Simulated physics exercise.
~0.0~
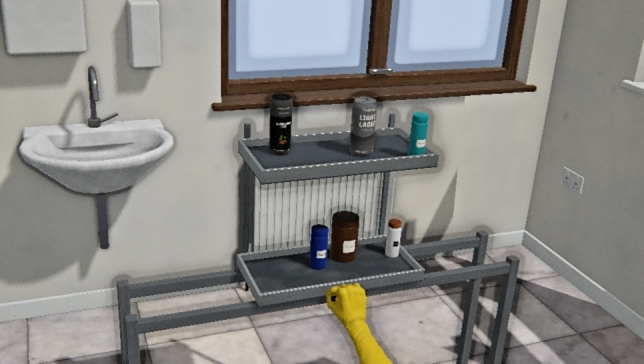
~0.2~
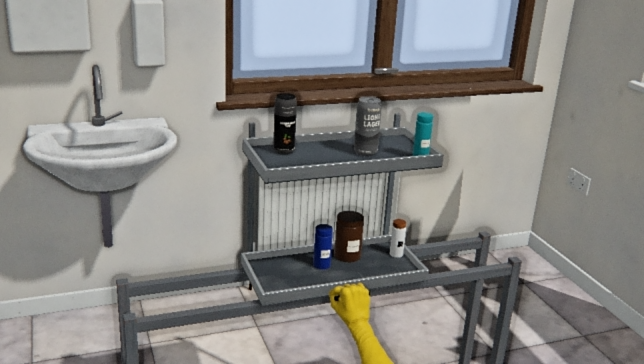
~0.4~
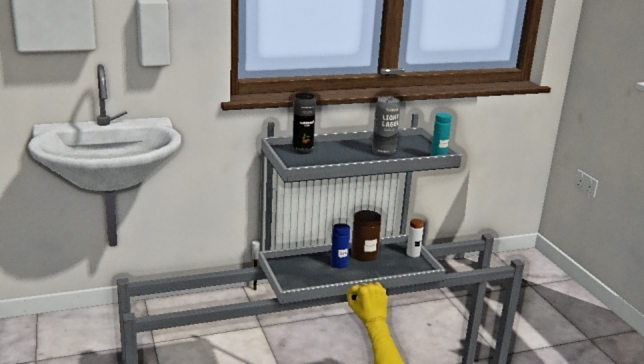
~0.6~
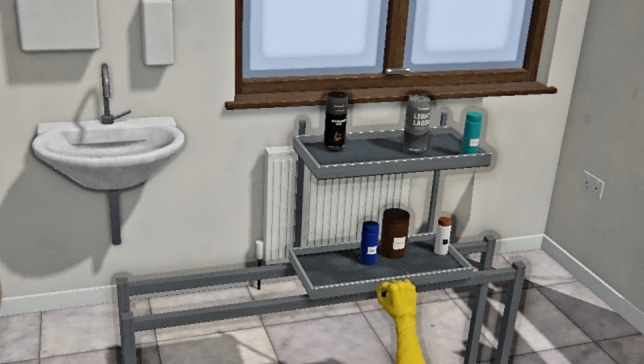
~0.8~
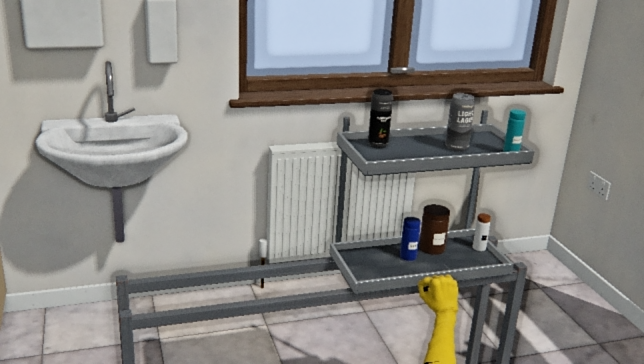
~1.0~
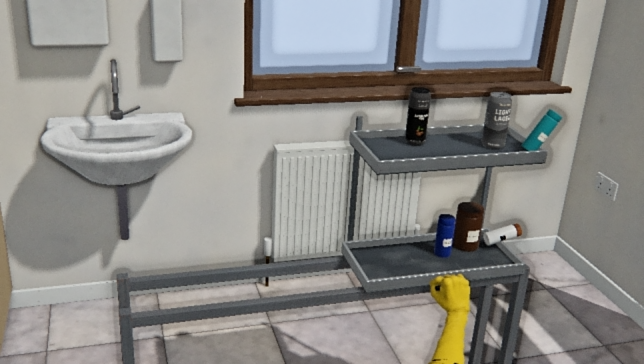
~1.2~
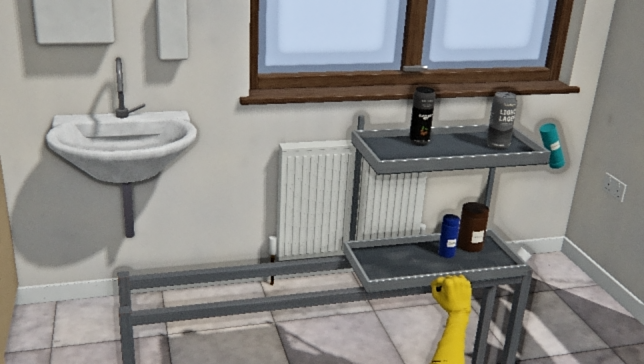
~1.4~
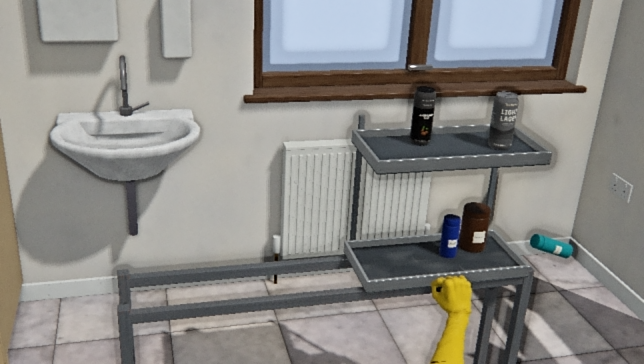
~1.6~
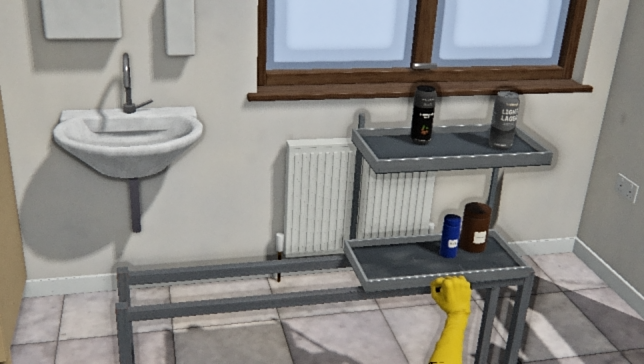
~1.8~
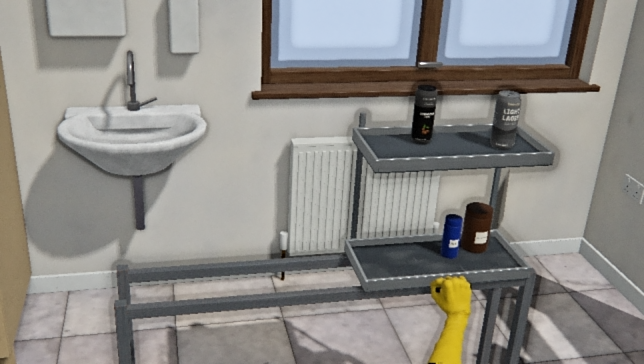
In a pale room with a sink on the left and a radiator under a window, seen from the front and slightly above, a grey two-level tray unit stands on a low metal frame. Black, grey and turquoise containers sit on the upper level, with blue, brown and white ones below. A yellow-gloved hand at the lower tray moves along as the unit slides right, faster and faster, until it stops at the frame's right end. The turquoise container tilts and the white one tips over, then both drop off the right side. The other four remain upright on the stationary trays.
